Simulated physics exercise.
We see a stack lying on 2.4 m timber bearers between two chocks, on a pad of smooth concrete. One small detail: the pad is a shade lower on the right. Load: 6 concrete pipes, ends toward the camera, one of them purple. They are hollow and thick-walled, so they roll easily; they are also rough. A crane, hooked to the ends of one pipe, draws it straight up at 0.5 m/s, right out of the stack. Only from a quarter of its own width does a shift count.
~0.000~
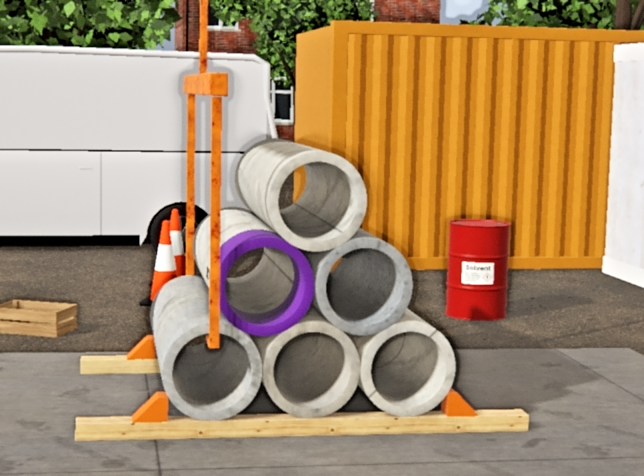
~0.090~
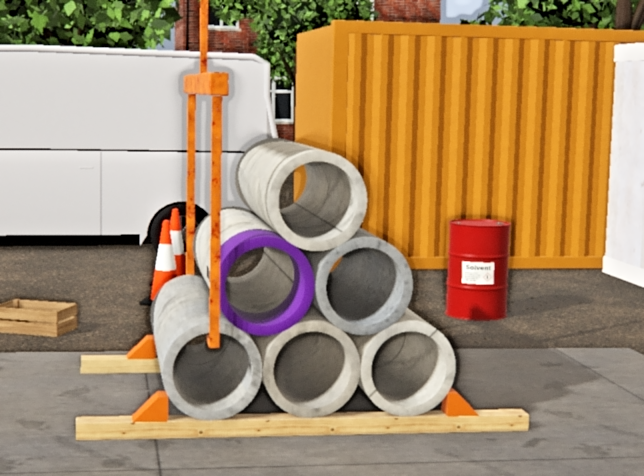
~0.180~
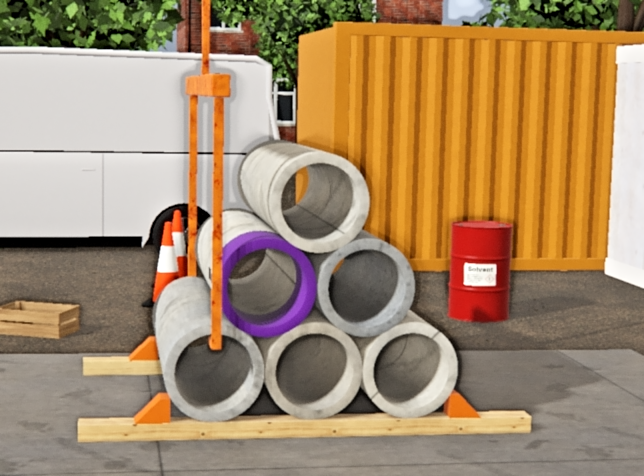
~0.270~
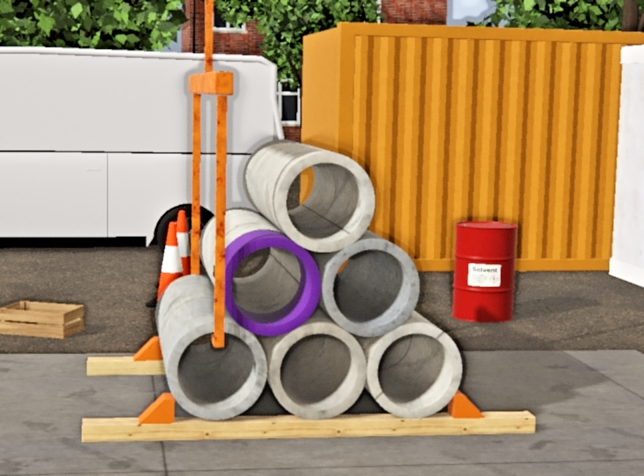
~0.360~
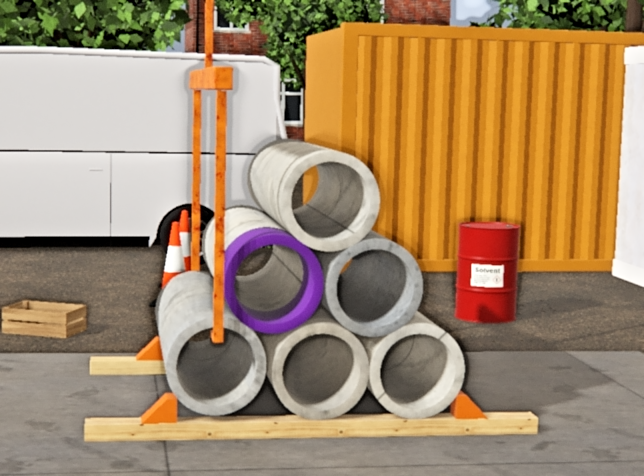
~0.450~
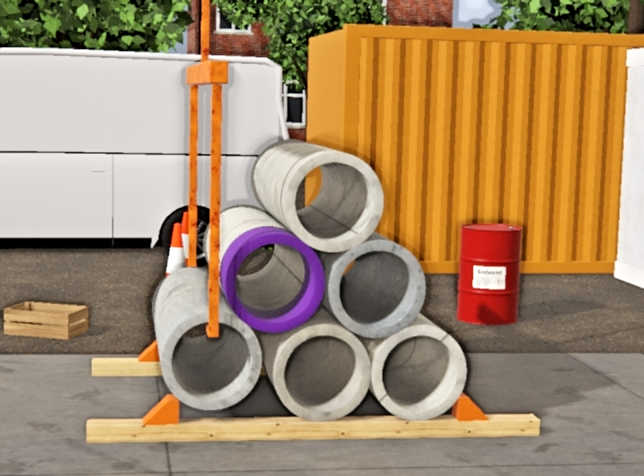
Stack of six concrete pipes, one purple-ended, sitting on timber bearers as an orange lifting hook slightly raises the bottom-left pipe.
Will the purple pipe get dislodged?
As for purple, it gets moved.
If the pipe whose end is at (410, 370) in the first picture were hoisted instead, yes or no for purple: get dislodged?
In that case purple would not do so.
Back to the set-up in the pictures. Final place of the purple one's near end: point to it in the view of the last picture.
I'd say somewhere close to (224, 375).
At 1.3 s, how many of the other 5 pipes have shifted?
The tally at that time would be 2.
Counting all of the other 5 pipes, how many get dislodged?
The number is exactly 2.
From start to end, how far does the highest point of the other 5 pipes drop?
Some 45 centimetres.
By 0.8 s, purple is 3 cm further left; 0 others dislodged.
By 1.0 s, purple is 8 cm further left and 3 cm lower; 0 others dislodged.
By 1.3 s, purple is 19 cm further left and 13 cm lower; 2 others dislodged.
Finally (2.2 s), purple is 26 cm further left and 45 cm lower; 2 others dislodged.
